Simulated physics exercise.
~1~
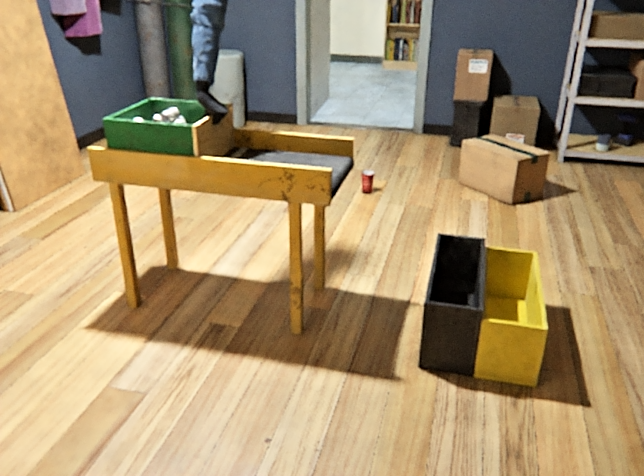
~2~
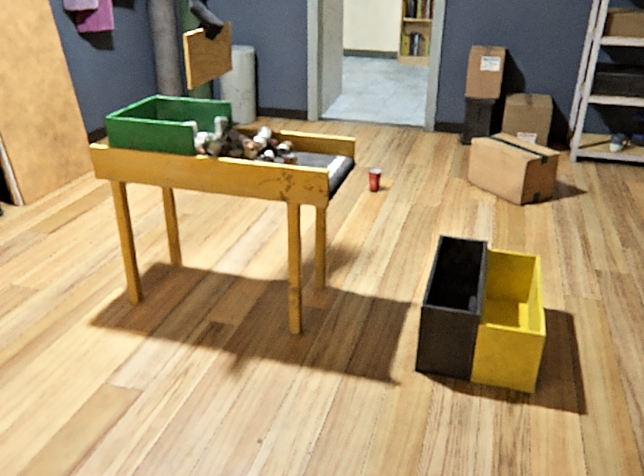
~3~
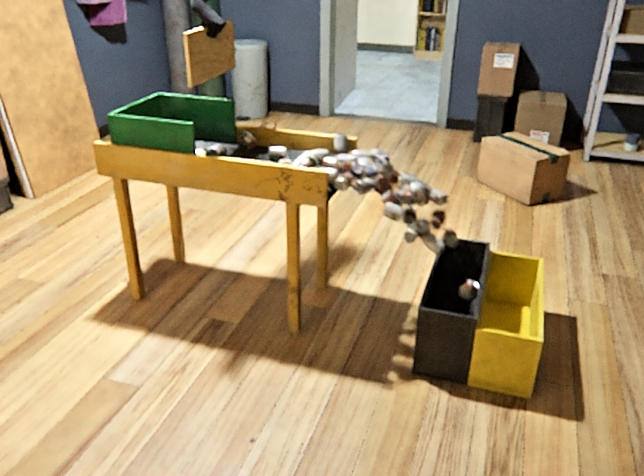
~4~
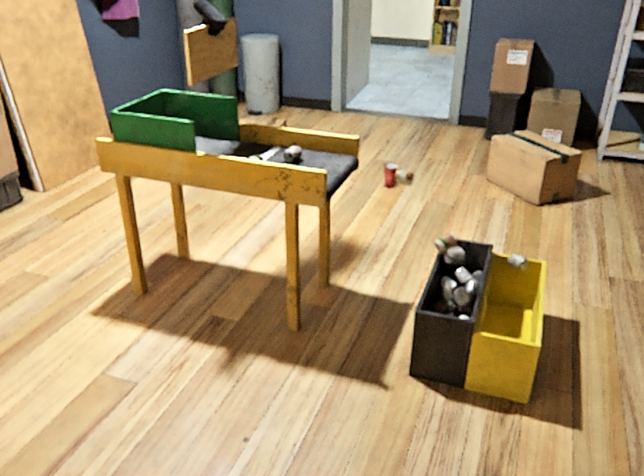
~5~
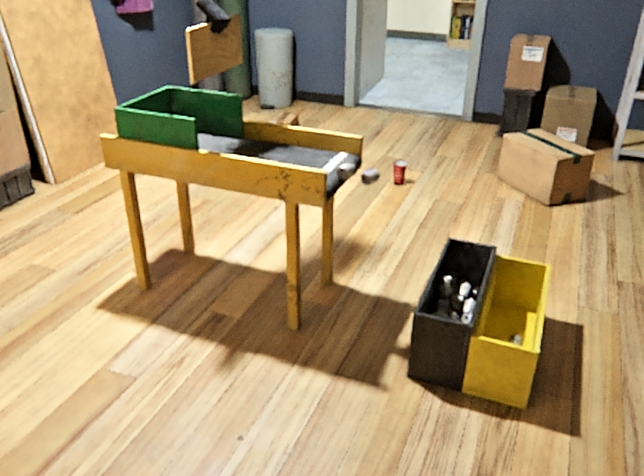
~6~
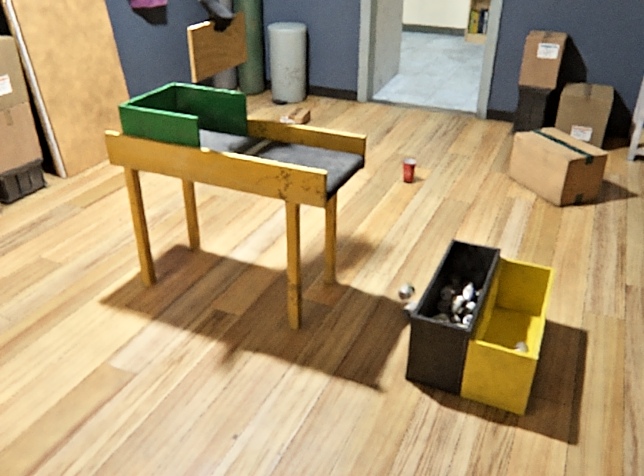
Small cans sit in a green pen at the left end of a yellow table with a dark belt, in a wood-floored room seen from slightly above as the view drifts gently sideways. A black tub and a yellow tub stand side by side on the floor to the right, with cardboard boxes behind. A wooden gate held by a dark arm lifts, and the cans ride right along the belt. They pour off its end in a thick stream, mostly into the black tub. A few stragglers follow, and at the end one can is beside the black tub's near side, falling short.
